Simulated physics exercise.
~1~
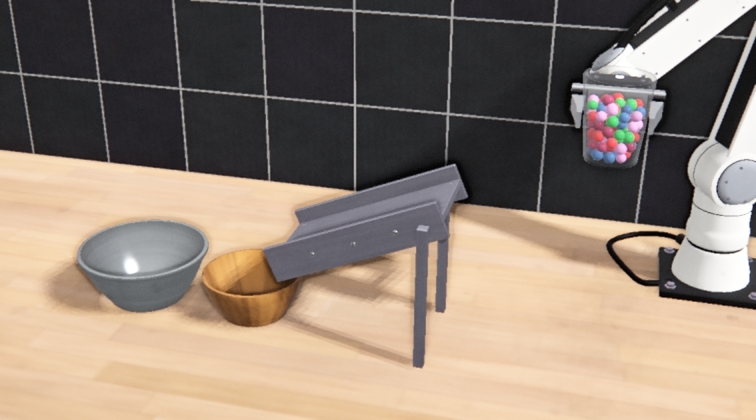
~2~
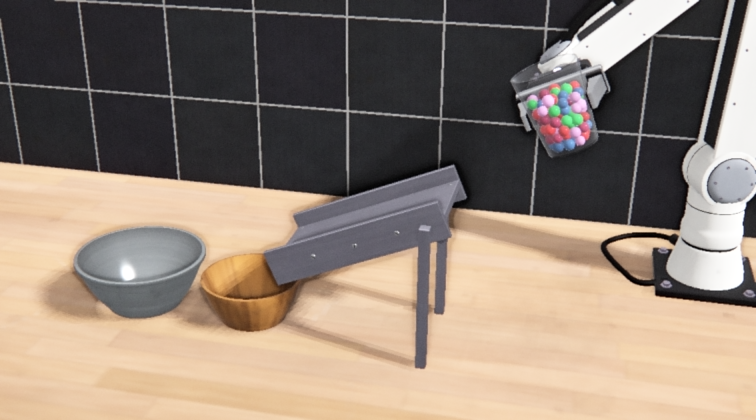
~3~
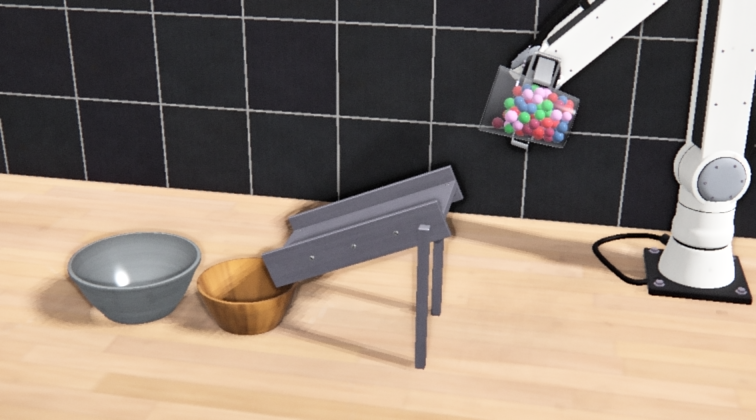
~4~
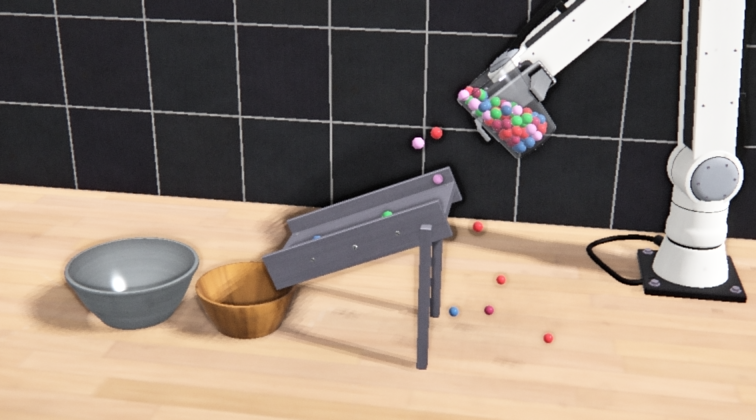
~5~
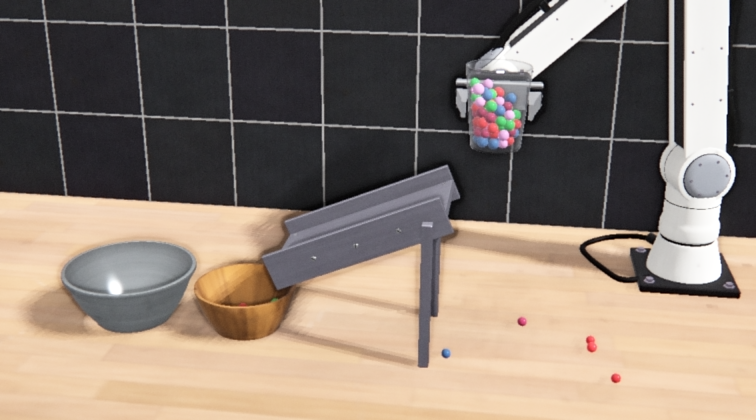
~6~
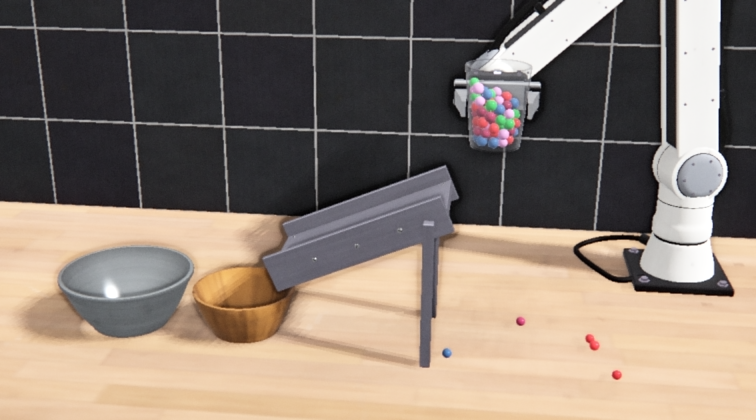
A white robot arm on the right grips a clear beaker of colourful round sweets above a pale wooden table, seen from slightly above against a black tiled wall. A dark grey sloping chute on legs stands in the middle, leading down to a brown wooden bowl, with a larger grey bowl at far left. The arm carries the beaker left and tips it onto its side. A few sweets spill out, some landing on the chute and others dropping to the table. The arm then turns the beaker upright and holds still, most sweets still inside and five lying scattered on the table.
